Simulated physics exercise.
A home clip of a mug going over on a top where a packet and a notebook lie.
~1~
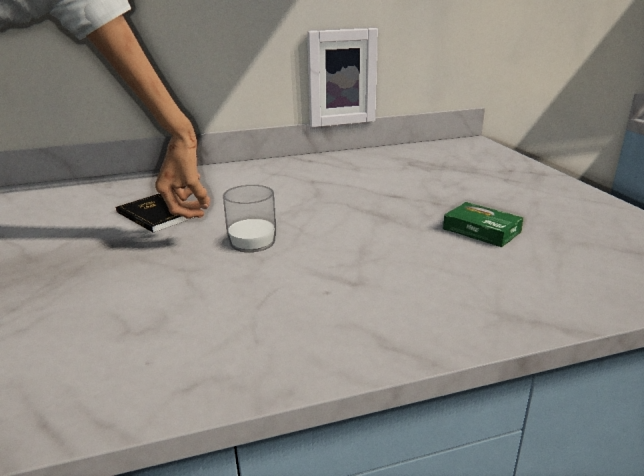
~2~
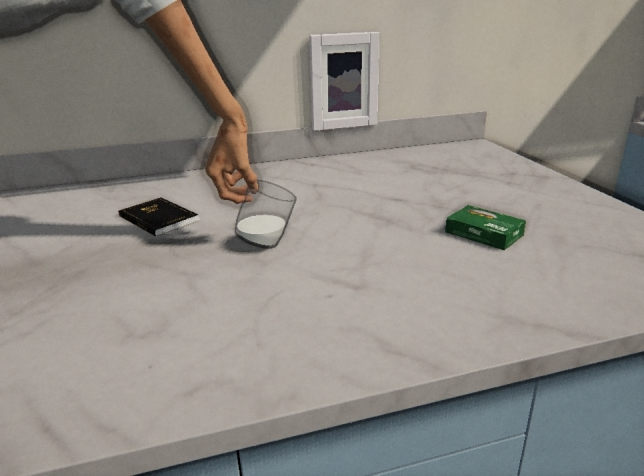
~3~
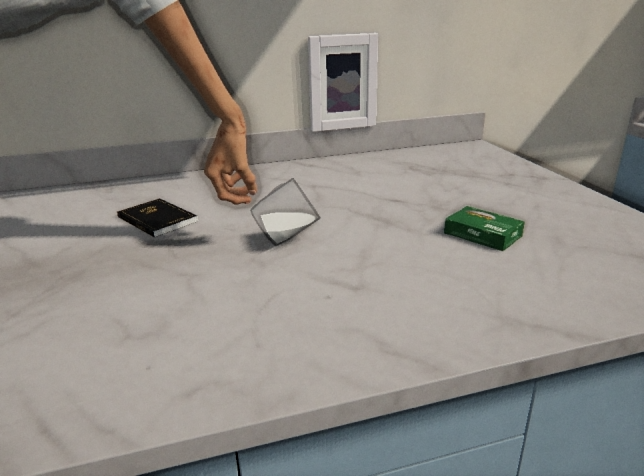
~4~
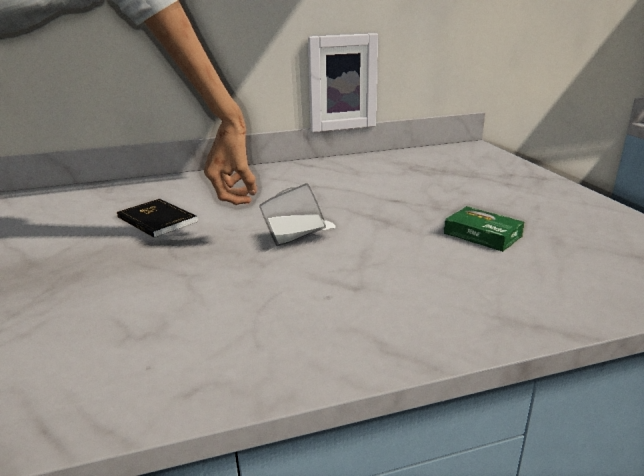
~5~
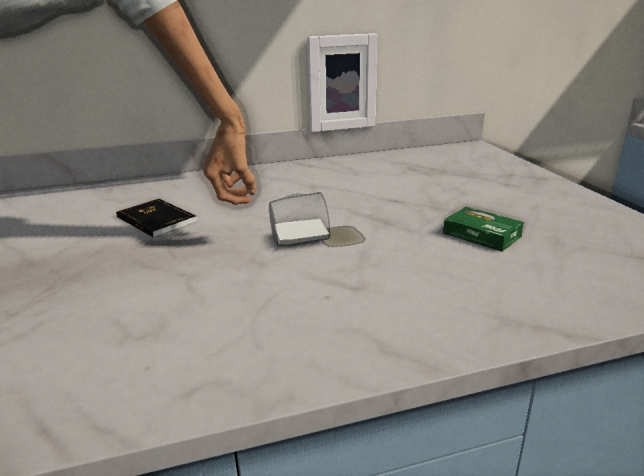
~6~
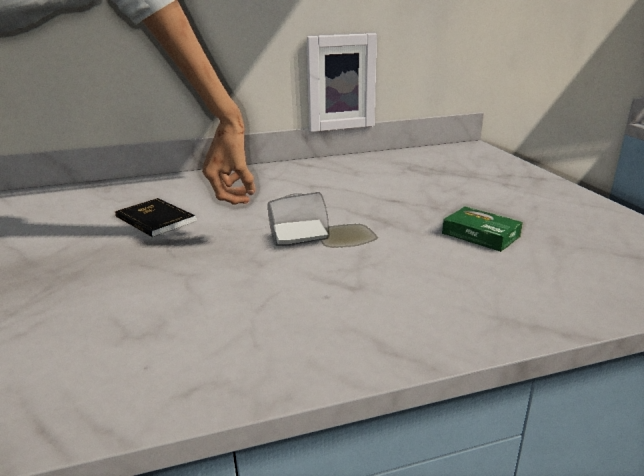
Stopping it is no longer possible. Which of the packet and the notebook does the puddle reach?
Packet becomes wet, notebook comes out dry.
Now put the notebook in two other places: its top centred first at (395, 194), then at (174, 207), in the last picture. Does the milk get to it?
Where first placed it is touched, where next placed it is not touched.
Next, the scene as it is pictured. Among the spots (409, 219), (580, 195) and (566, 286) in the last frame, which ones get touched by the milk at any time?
Point 1 met by the spill; point 2 avoided; point 3 avoided.
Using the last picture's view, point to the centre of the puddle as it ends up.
The centre ends up near (432, 223) in the last view.
Next, the puddle covers about as much as a plate; the packet is in it; the notebook is clear of it.
After that, the puddle covers about as much as a tray; the packet is in it; the notebook is clear of it.
Finally, the puddle covers about as much as a tray; the packet is in it; the notebook is clear of it.
